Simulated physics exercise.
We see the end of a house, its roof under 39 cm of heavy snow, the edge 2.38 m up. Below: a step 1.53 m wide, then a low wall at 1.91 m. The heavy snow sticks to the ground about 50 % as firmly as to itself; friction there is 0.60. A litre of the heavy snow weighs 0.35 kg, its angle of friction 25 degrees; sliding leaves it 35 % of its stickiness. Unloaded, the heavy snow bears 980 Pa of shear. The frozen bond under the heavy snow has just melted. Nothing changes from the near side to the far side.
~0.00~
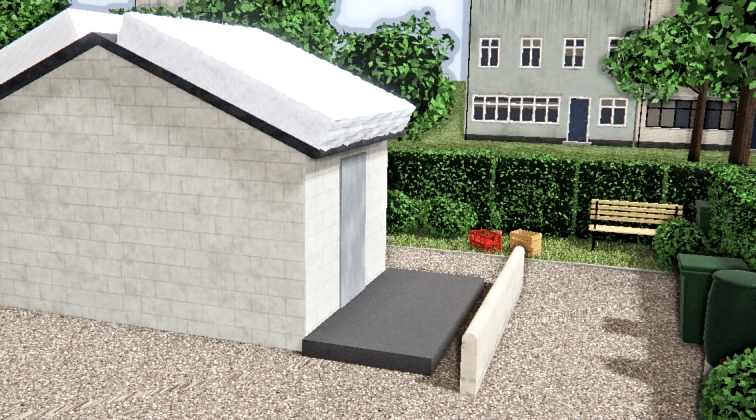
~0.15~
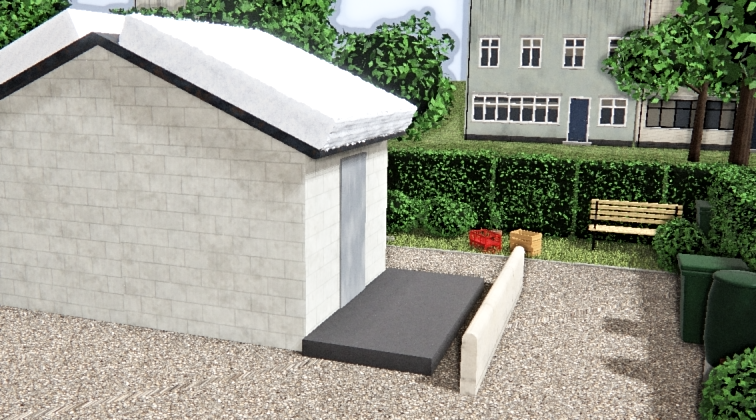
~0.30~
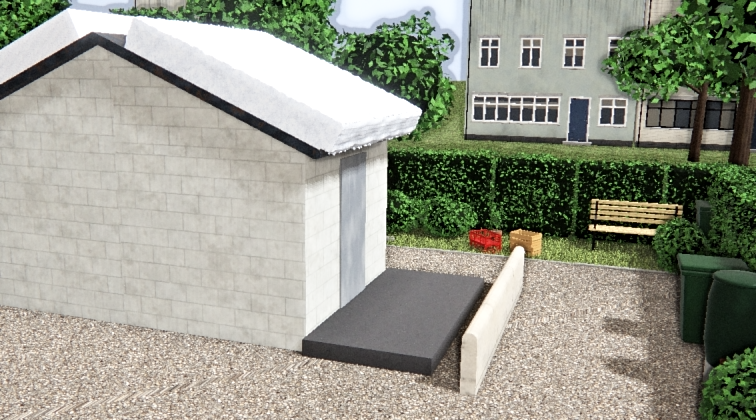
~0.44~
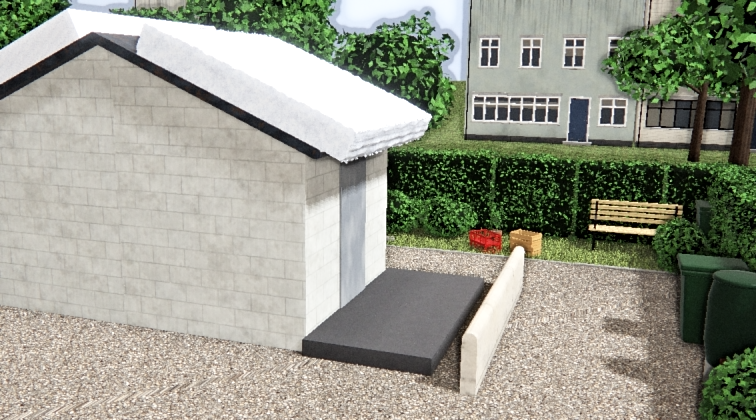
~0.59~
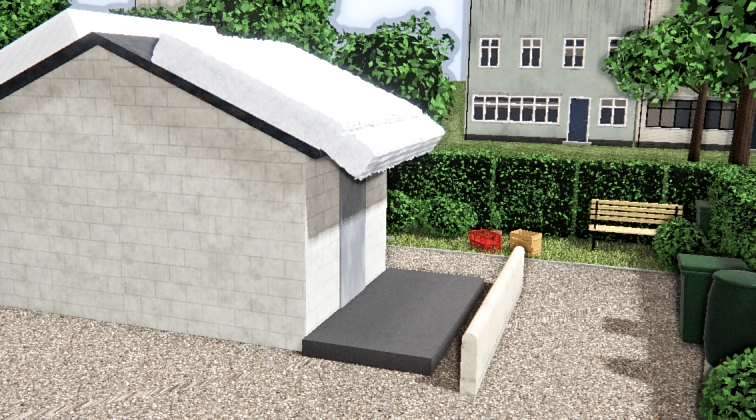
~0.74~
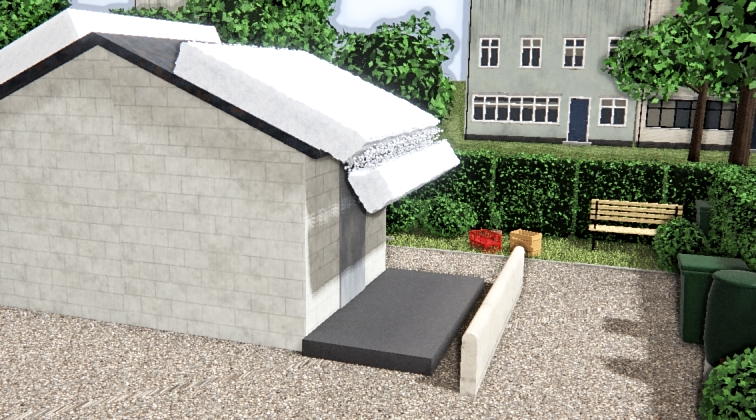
Thick snow slab sliding down the right slope of a pale block building's roof, jutting past the eaves and cracking near its edge.
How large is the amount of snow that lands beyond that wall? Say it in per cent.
Close to 44 per cent.
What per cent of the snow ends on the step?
Some 30 per cent.
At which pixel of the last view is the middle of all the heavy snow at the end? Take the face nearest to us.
At about (502, 363).
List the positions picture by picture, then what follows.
Foremost bit of the heavy snow at (332, 117), 2 % of it past the eaves, in one piece, in the first frame.
Foremost bit of the heavy snow at (334, 119), its middle shifted 3.0 cm, 3 % of it past the eaves, in one piece, in the second frame.
Foremost bit of the heavy snow at (342, 123), its middle shifted 13 cm, 7 % of it past the eaves, in one piece, in the third frame.
Foremost bit of the heavy snow at (355, 131), its middle shifted 29 cm, 13 % of it past the eaves, in one piece, in the fourth frame.
Foremost bit of the heavy snow at (374, 157), its middle shifted 53 cm, 21 % of it past the eaves, cracking, in the fifth frame.
Foremost bit of the heavy snow at (394, 193), its middle shifted 84 cm, 31 % of it past the eaves, cracking, in the sixth frame.
After 1.15 s, 62 % is still on the roof and 0 % is past the low wall.
After 1.63 s, none is still on the roof and 18 % is past the low wall.
After 2.12 s, none is still on the roof and 44 % is past the low wall.
After 2.60 s, none is still on the roof and 44 % is past the low wall.
After 2.80 s, none is still on the roof and 44 % is past the low wall.
